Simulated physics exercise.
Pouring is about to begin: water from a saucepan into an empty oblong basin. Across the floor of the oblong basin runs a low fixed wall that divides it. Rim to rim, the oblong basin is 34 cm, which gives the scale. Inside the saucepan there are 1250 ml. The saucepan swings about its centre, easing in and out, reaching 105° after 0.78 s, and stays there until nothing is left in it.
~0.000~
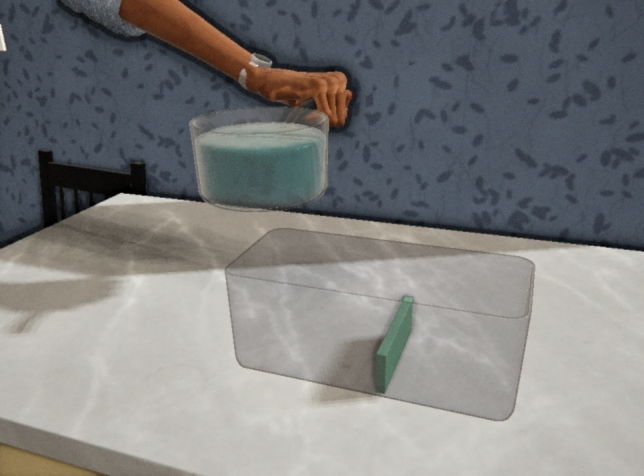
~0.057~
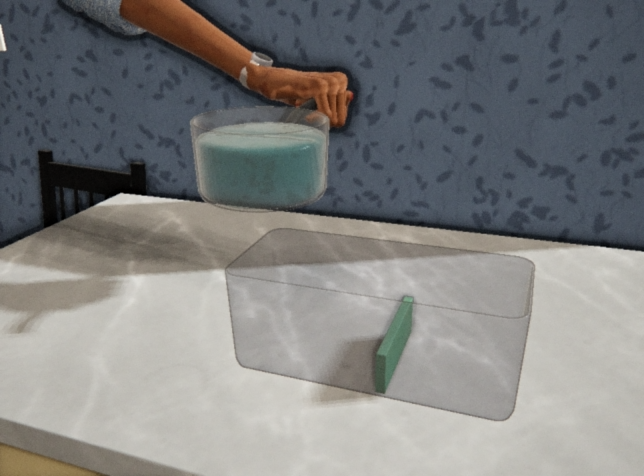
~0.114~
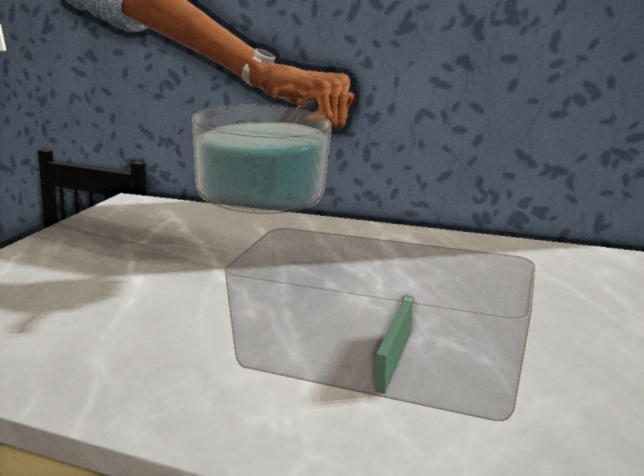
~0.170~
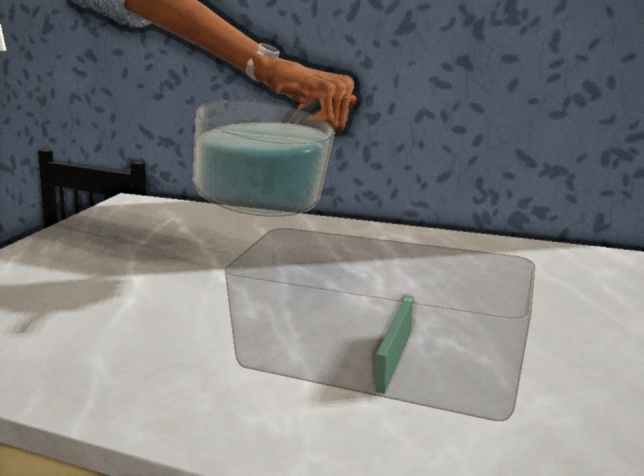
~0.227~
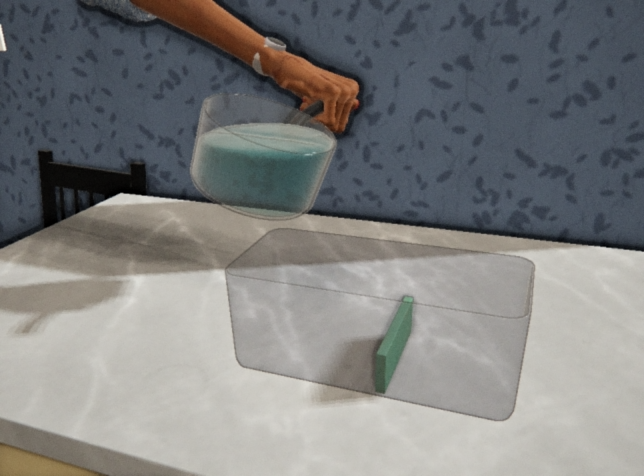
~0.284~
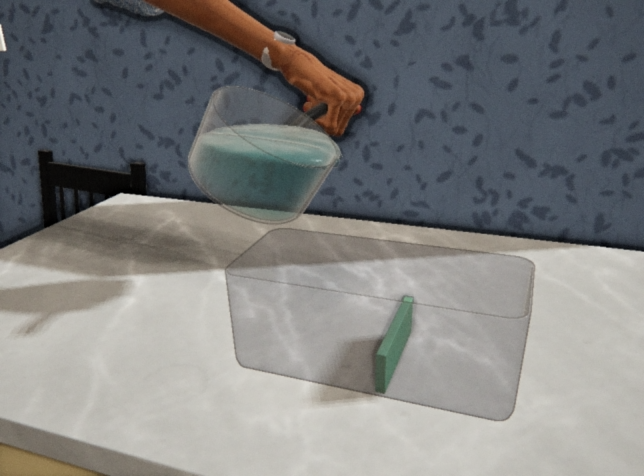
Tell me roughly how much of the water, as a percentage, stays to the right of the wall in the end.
Around 16 per cent stays on the right.
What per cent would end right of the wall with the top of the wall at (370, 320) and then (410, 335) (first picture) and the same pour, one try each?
I'd say 45 percent on the first go, 15 percent on the next.
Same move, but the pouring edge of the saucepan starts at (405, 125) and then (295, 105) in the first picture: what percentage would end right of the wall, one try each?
Try 1: 85 %; try 2: 10 %.
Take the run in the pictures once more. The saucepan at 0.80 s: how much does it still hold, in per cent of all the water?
8 per cent or thereabouts.
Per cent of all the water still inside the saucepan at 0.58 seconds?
I reckon about 38 in a hundred is still held.
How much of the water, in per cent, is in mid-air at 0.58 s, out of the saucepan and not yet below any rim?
Roughly 32 %.
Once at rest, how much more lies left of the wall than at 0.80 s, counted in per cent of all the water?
That amounts to roughly 5 per cent of the whole.
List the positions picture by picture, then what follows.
In the first frame, tilt 0°; pouring edge (323, 125); surface from (207, 132) to (323, 139); the oblong basin's rim runs from (250, 249) to (532, 288); the wall's top is at (396, 325).
In the second frame, tilt 1°; pouring edge (324, 126); surface from (207, 131) to (323, 140).
In the third frame, tilt 5°; pouring edge (326, 132); surface from (209, 131) to (325, 141).
In the fourth frame, tilt 12°; pouring edge (329, 140); surface from (210, 131) to (327, 143).
In the fifth frame, tilt 20°; pouring edge (331, 151); surface from (209, 132) to (332, 145).
In the sixth frame, tilt 31°; pouring edge (332, 165); surface from (208, 132) to (333, 157); 2 per cent is over the edge.
By 0.58 s the tilt is 89° and 38 per cent is still to pour, 24 is left of the wall and 6 right of it.
By 0.80 s the tilt is 105° and 8 per cent is still to pour, 74 is left of the wall and 12 right of it.
By 1.03 s the tilt is 105° and 1 per cent is still to pour, 77 is left of the wall and 16 right of it.
By 1.28 s the tilt is 105° and 0 per cent is still to pour, 79 is left of the wall and 16 right of it.
At rest 79 per cent lies left of the wall, 16 right of it and 5 outside.
